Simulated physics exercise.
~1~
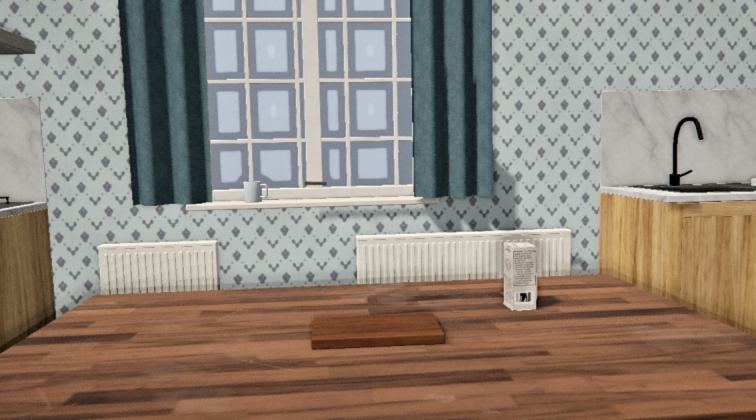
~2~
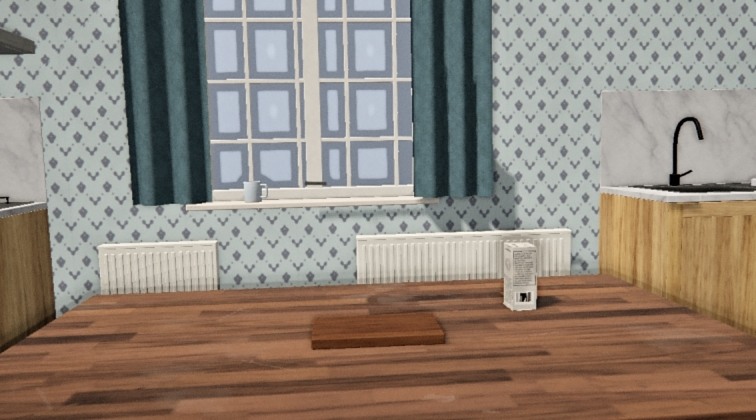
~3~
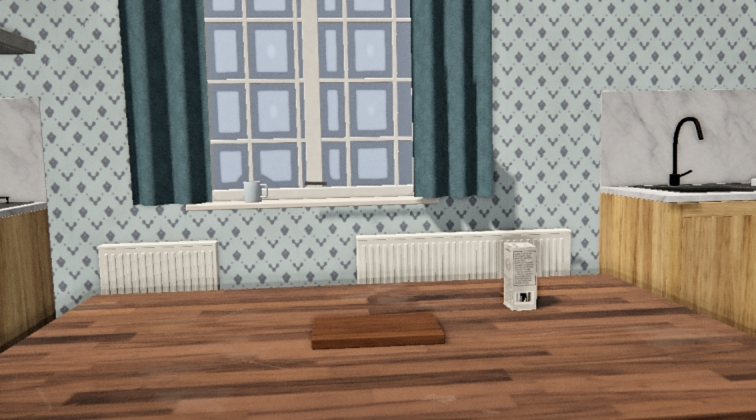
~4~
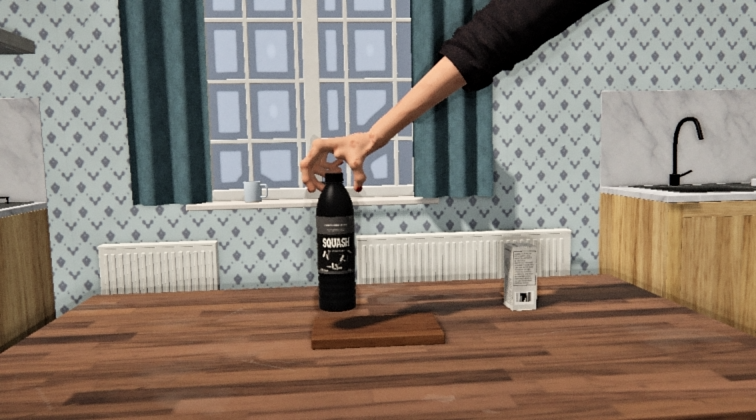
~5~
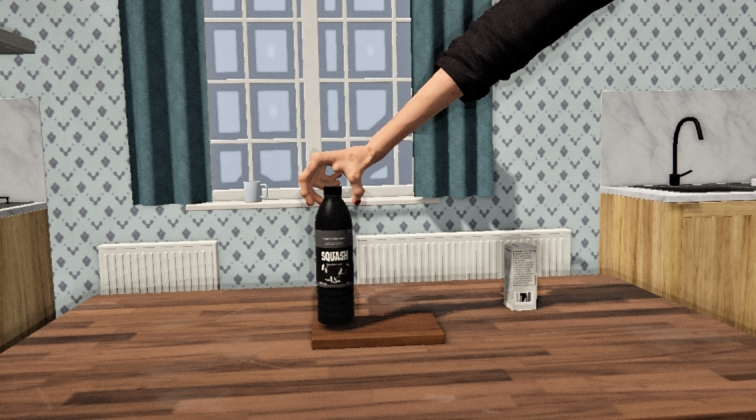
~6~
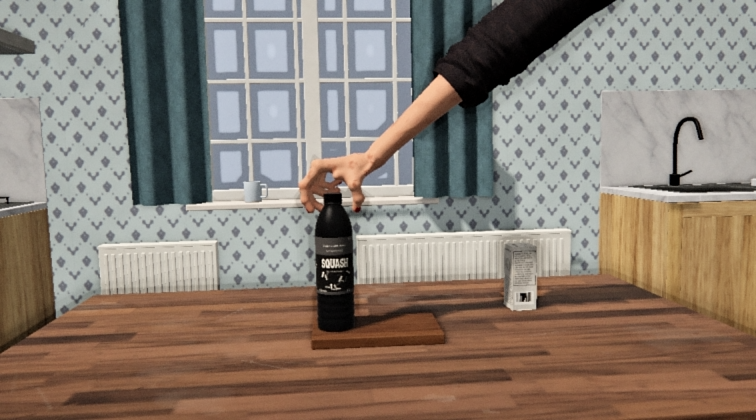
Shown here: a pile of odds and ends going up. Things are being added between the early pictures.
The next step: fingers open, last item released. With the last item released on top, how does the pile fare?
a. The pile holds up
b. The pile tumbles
The pile holds up.
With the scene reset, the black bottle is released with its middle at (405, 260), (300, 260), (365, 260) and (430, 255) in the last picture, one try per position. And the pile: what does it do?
Stays standing, topples over, stays standing, stays standing.
Then, 0.30 s past the last view, nothing moves.
Then, 0.70 s past the last view, black bottle resting near (335, 261).
Finally, all 3 still in place. Final places as the last picture's camera would see them, black bottle near (335, 261). The pile stays up.
